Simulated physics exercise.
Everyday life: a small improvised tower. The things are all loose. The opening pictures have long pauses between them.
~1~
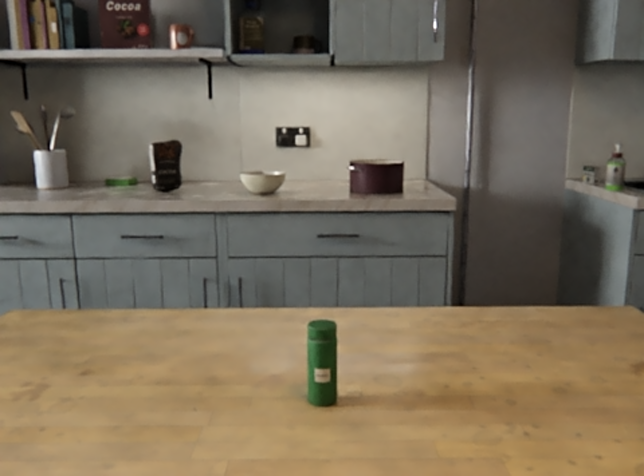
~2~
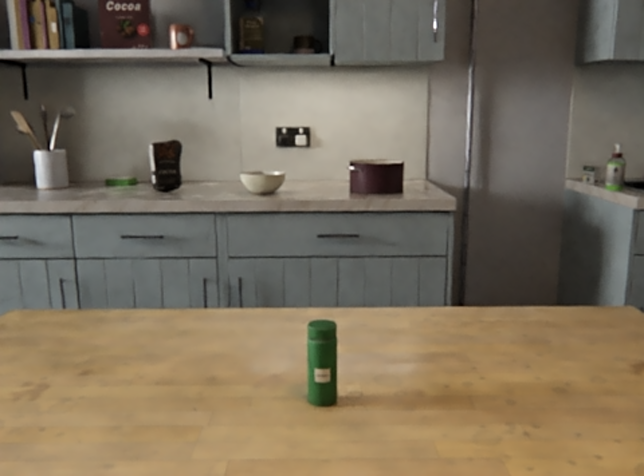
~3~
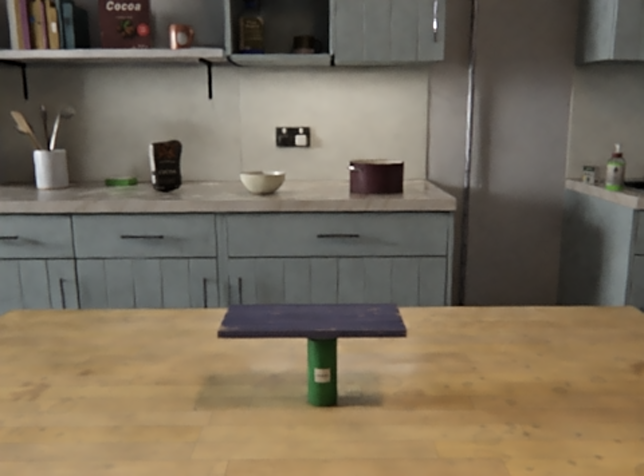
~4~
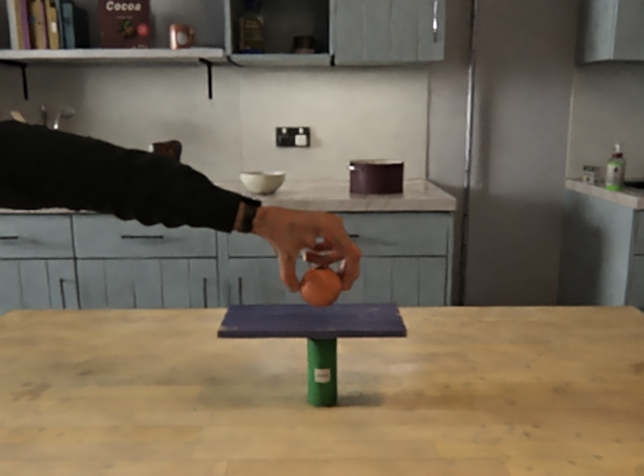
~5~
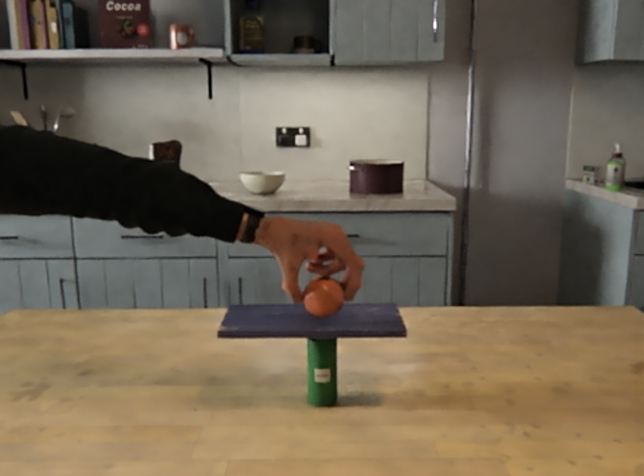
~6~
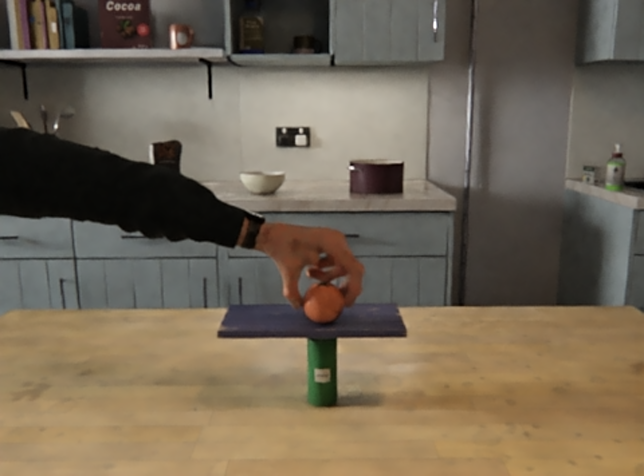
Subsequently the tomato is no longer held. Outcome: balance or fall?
I predict the stack will bear it.
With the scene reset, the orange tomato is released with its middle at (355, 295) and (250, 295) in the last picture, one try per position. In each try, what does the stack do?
Case A: It survives; case B: It caves in.
Then, 0.20 s past the last view, nothing moves.
Then, 0.50 s past the last view, orange tomato resting near (323, 303).
Finally, all 3 still in place. Final places as the last picture's camera would see them, orange tomato near (323, 303). The stack keeps its balance.
